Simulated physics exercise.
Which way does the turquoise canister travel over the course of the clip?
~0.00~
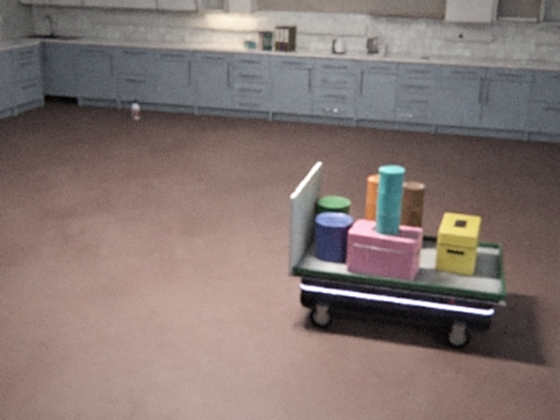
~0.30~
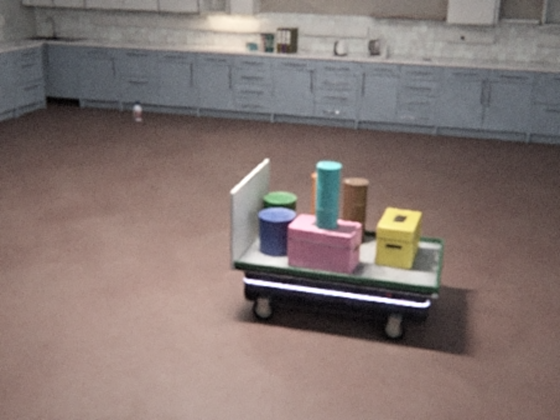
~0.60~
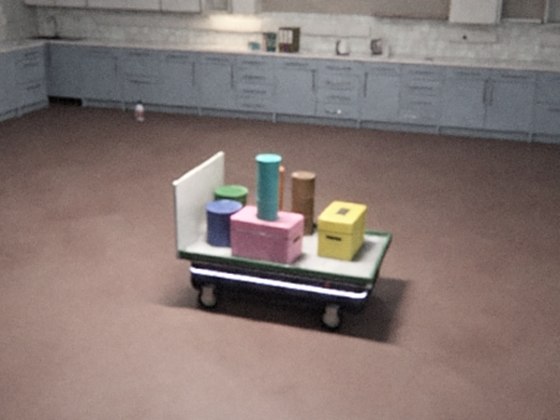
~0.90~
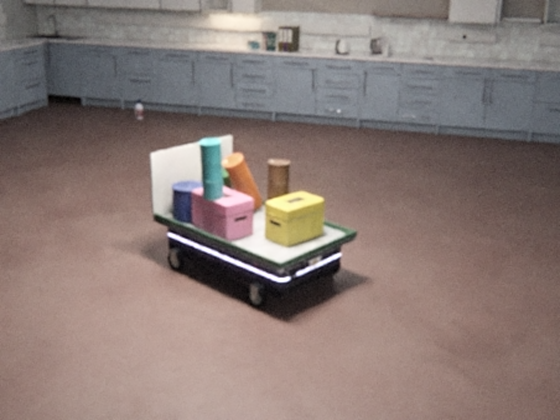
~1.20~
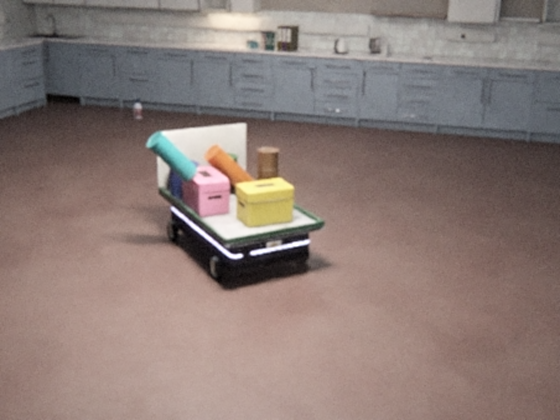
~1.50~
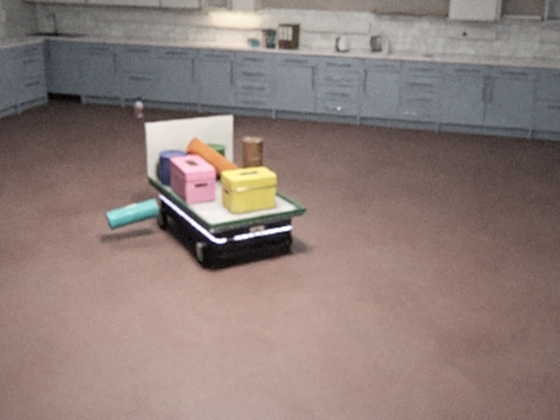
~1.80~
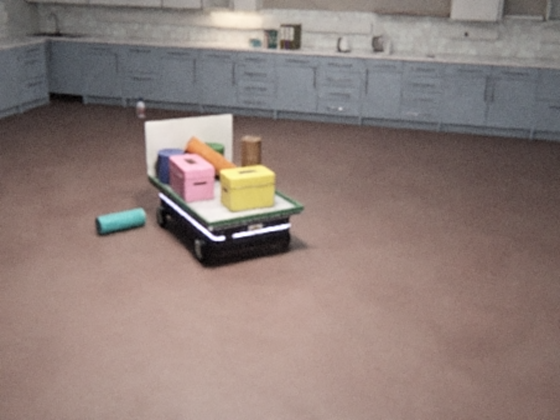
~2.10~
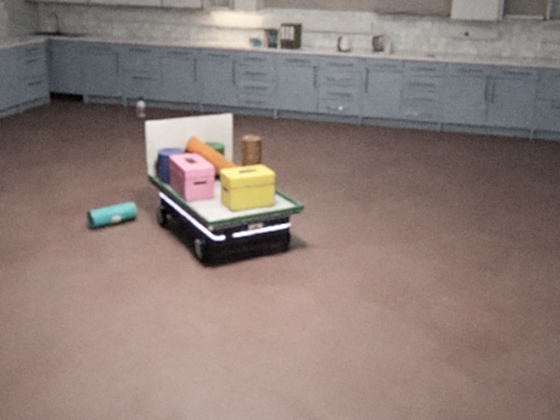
It travels to the left, first riding on the cart and then falling off onto the floor on that side.
